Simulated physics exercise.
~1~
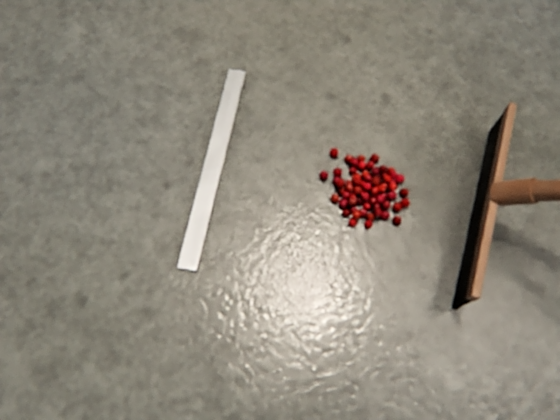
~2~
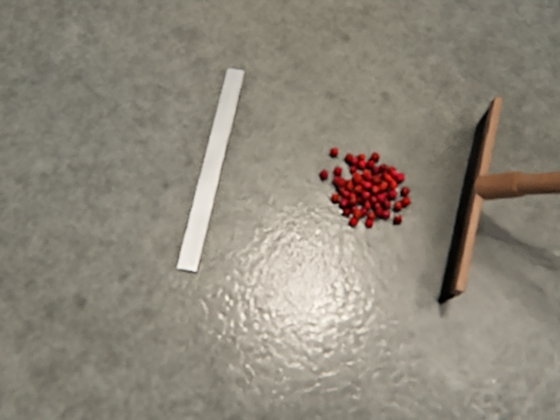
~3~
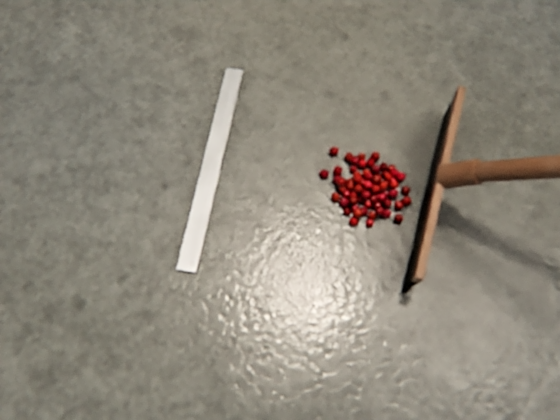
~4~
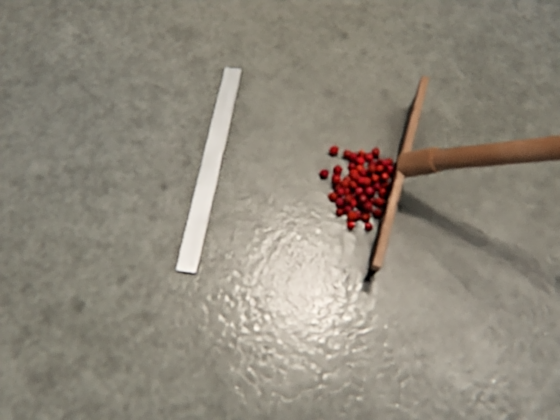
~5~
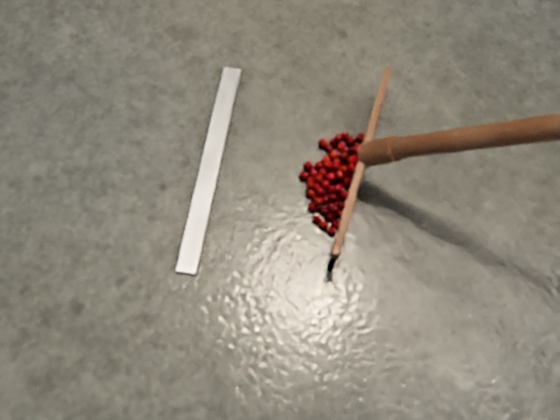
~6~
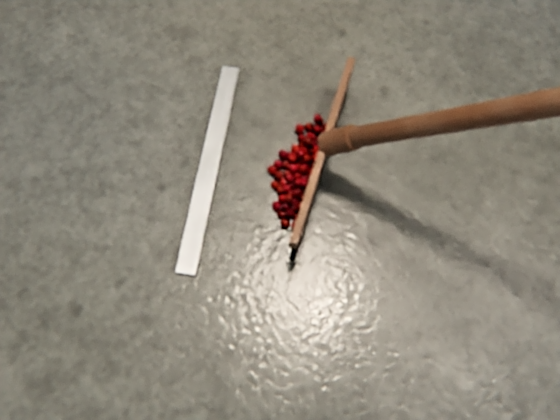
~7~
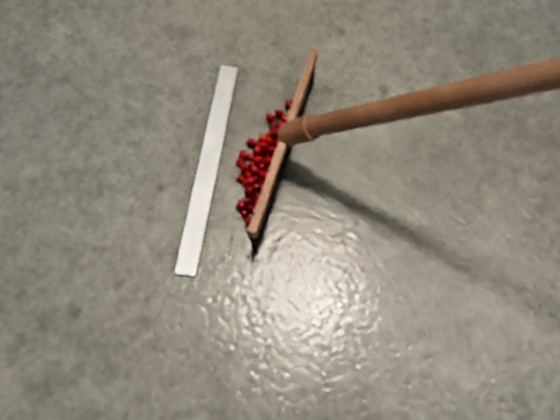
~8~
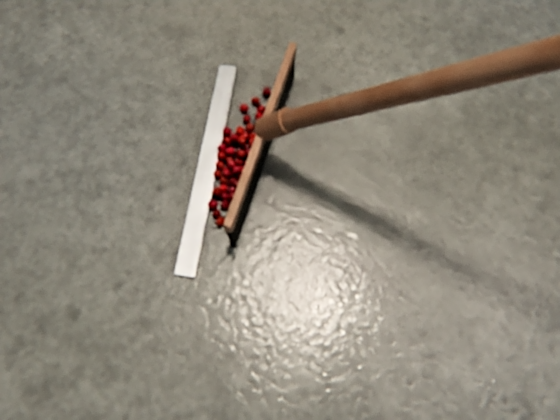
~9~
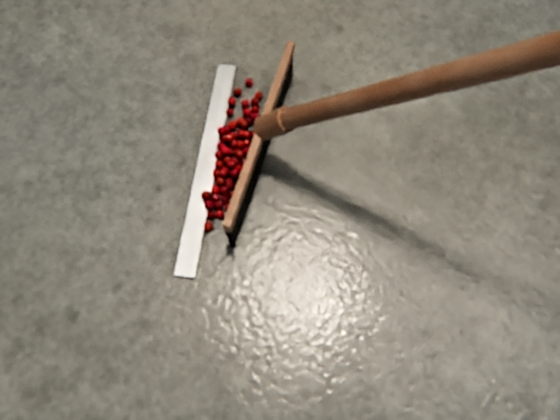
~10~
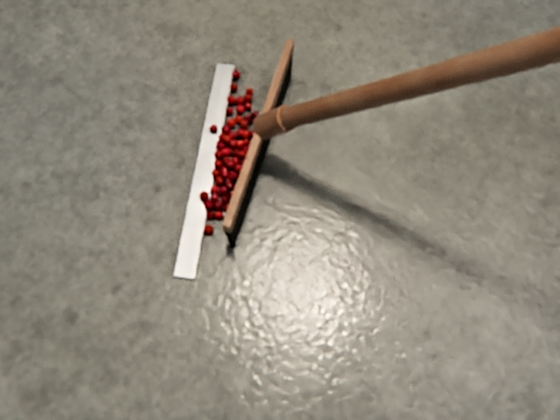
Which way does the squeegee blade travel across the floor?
The blade travels to the left, pushing the red berries toward the pale strip.
Red berries being pushed left across a grey floor by a wooden-handled squeegee, ending bunched between blade and pale strip.
